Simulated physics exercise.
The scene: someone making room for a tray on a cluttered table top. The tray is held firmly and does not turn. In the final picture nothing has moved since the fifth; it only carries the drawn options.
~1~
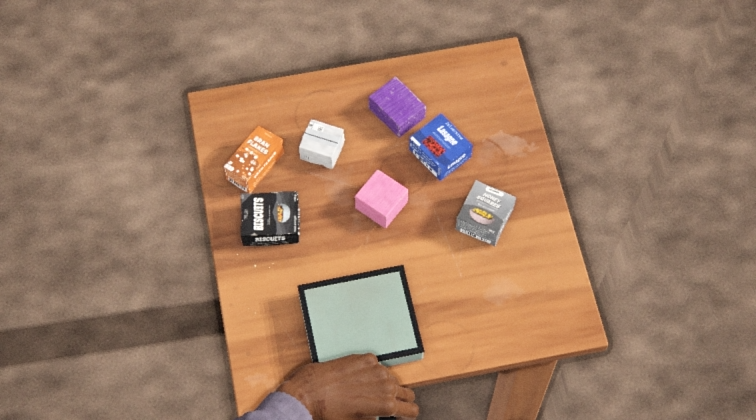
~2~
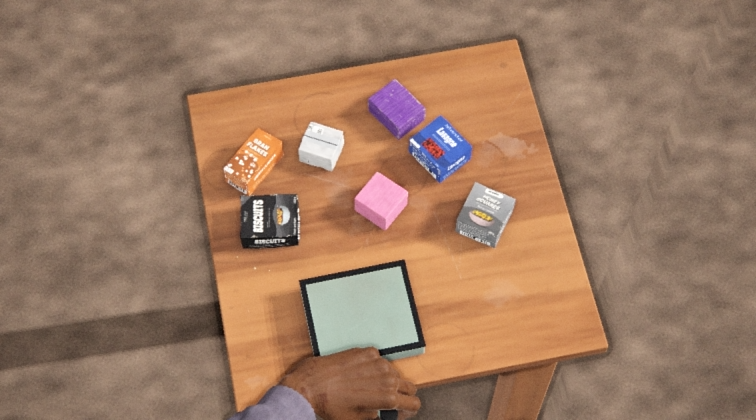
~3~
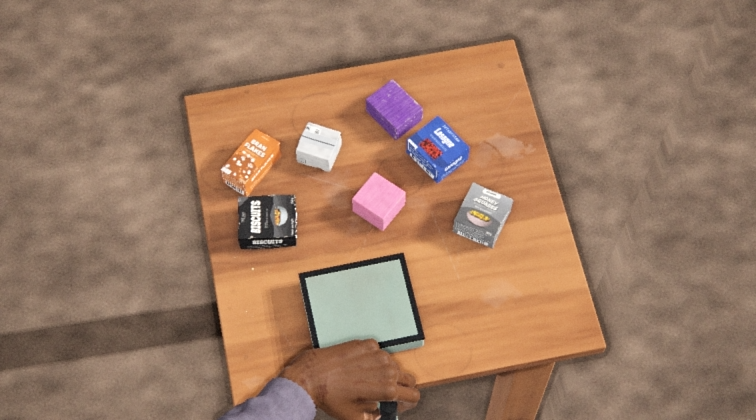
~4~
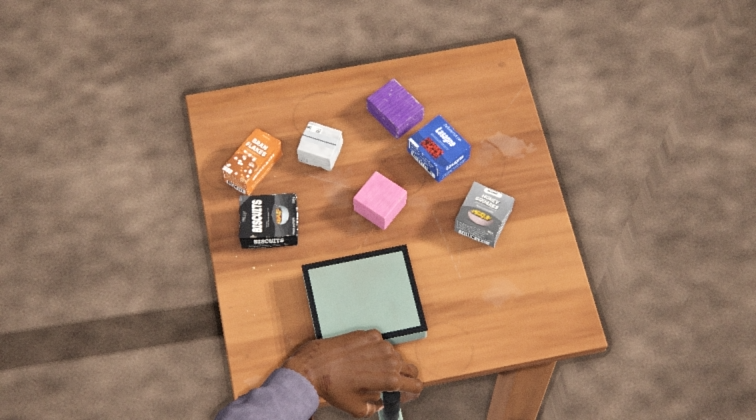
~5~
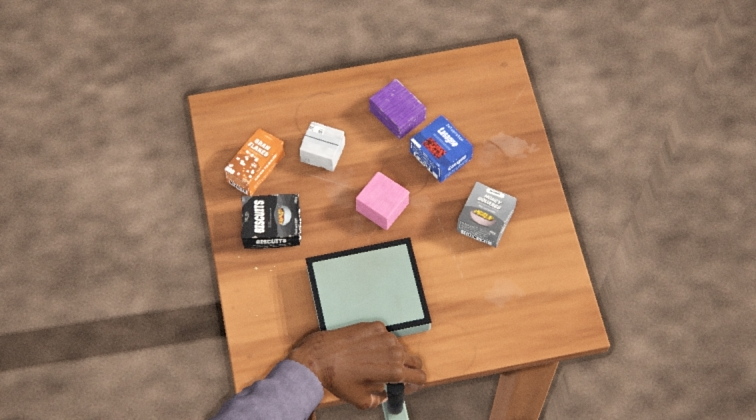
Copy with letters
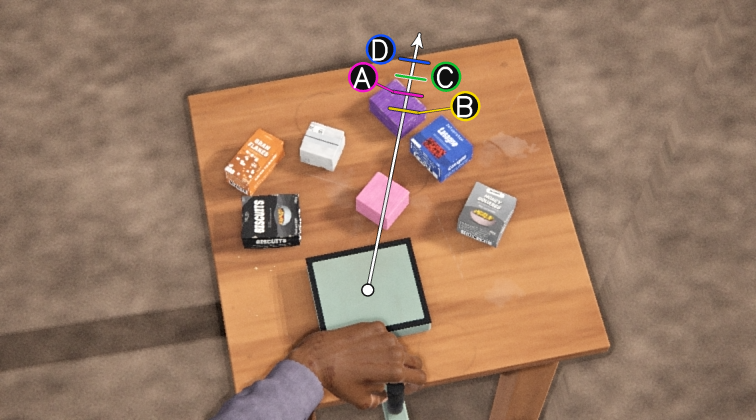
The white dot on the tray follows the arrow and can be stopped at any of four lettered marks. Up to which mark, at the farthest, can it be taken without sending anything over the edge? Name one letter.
B is the last safe stop.
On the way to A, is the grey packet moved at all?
By then, no.
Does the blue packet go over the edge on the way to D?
No.
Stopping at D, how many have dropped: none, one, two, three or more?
By then, two.
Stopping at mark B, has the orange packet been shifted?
By then, no.
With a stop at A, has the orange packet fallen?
By then, no.
On the marked copy, A at (407, 94); B at (404, 110); C at (411, 77); D at (414, 60); the arrow from (368, 290) to (420, 34); the white dot at (368, 290).
Taking B. A third of the way, tray (382, 227); pink block (374, 168); orange packet (255, 162).
Two thirds of the way, tray (395, 163); purple block (407, 93); pink block (373, 110).
When it is over, tray (404, 116); purple block (414, 56); pink block (379, 66); nothing has fallen.
As for the rest, A drops the purple block and pink block; C drops the purple block and pink block; D drops the purple block and pink block.
